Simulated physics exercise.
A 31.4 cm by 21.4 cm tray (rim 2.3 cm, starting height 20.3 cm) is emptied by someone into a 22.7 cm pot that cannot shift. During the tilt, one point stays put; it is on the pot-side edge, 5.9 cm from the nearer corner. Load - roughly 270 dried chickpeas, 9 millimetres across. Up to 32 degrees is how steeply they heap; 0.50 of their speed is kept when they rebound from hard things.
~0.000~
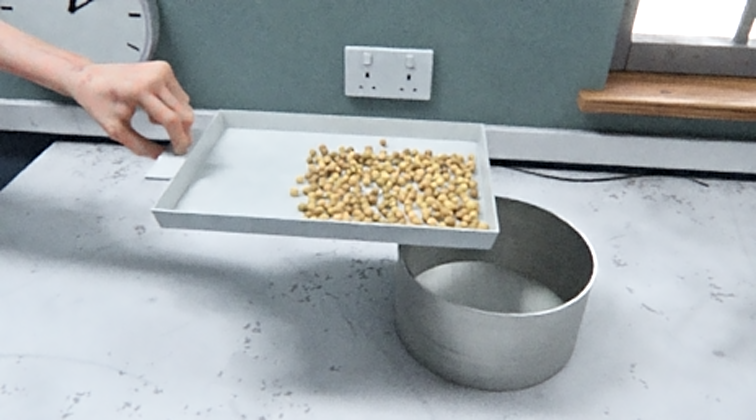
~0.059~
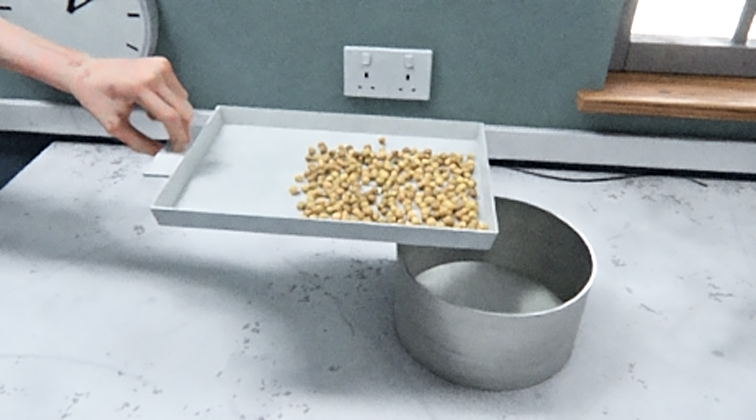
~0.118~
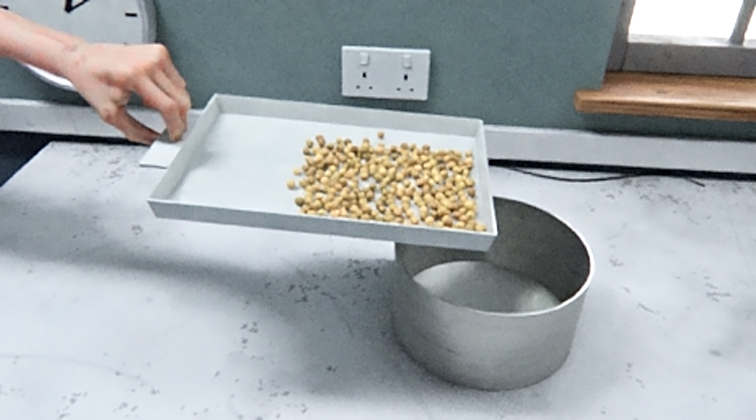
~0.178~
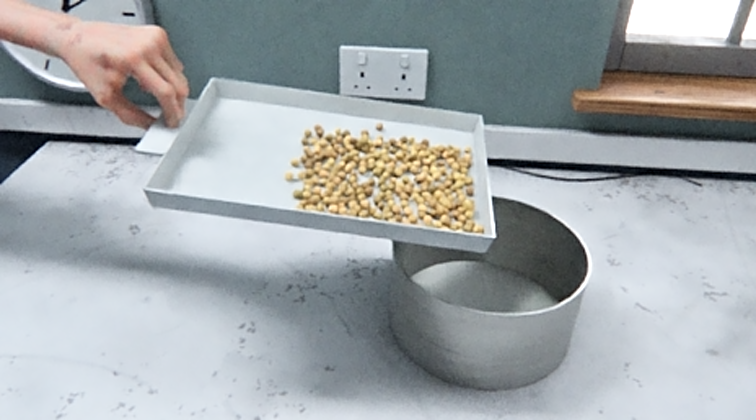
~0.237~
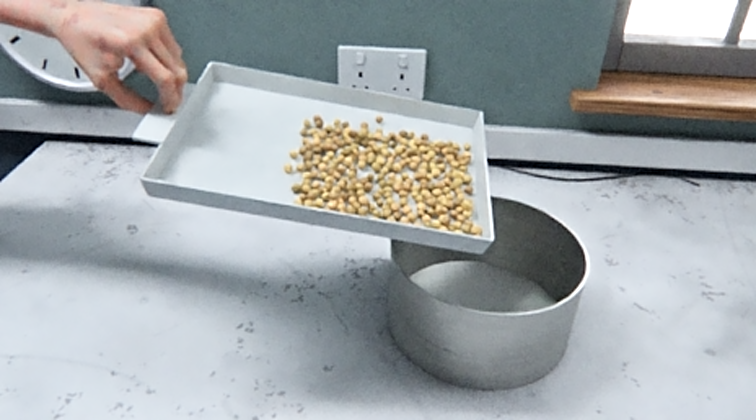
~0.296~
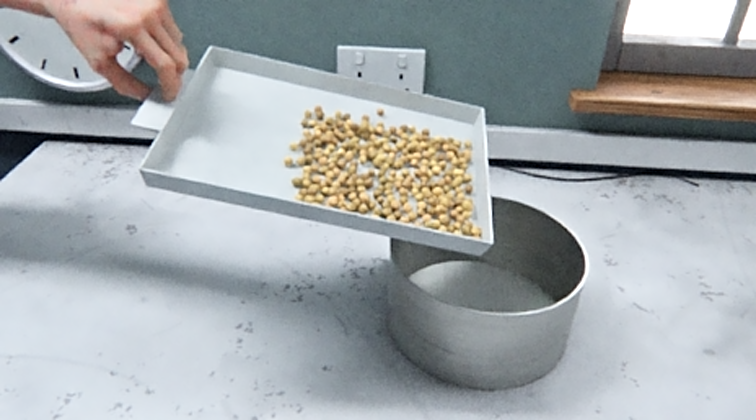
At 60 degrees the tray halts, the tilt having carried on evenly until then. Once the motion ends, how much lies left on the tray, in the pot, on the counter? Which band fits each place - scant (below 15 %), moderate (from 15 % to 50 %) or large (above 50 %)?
Left on the tray: Will likely hold the majority; pot: Will likely hold a small amount; counter: Will likely hold a small amount.
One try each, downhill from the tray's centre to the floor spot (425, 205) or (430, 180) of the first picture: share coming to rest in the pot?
I'd put it at about 0 per cent for the first tilt and about 0 per cent for the second.
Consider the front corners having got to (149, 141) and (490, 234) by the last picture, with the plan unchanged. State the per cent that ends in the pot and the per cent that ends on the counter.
In the pot: 0 per cent; on the counter: 0 per cent.
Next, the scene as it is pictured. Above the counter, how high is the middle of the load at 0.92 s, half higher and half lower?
The halfway line is at about 26 cm.
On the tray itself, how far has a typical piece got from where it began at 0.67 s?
2 cm.
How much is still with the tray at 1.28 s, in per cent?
Of the load, some 100 percent.
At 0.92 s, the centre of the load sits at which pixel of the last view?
Around (432, 166).
After 0.67 s, tilt 36 degrees; the tray holds 100 %, the pot 0 %.
After 0.92 s, tilt 51 degrees; the tray holds 100 %, the pot 0 %.
After 1.28 s, tilt 60 degrees; the tray holds 100 %, the pot 0 %.
By 1.8 s all is still; tray 100 %, pot 0 %, counter 0 %.
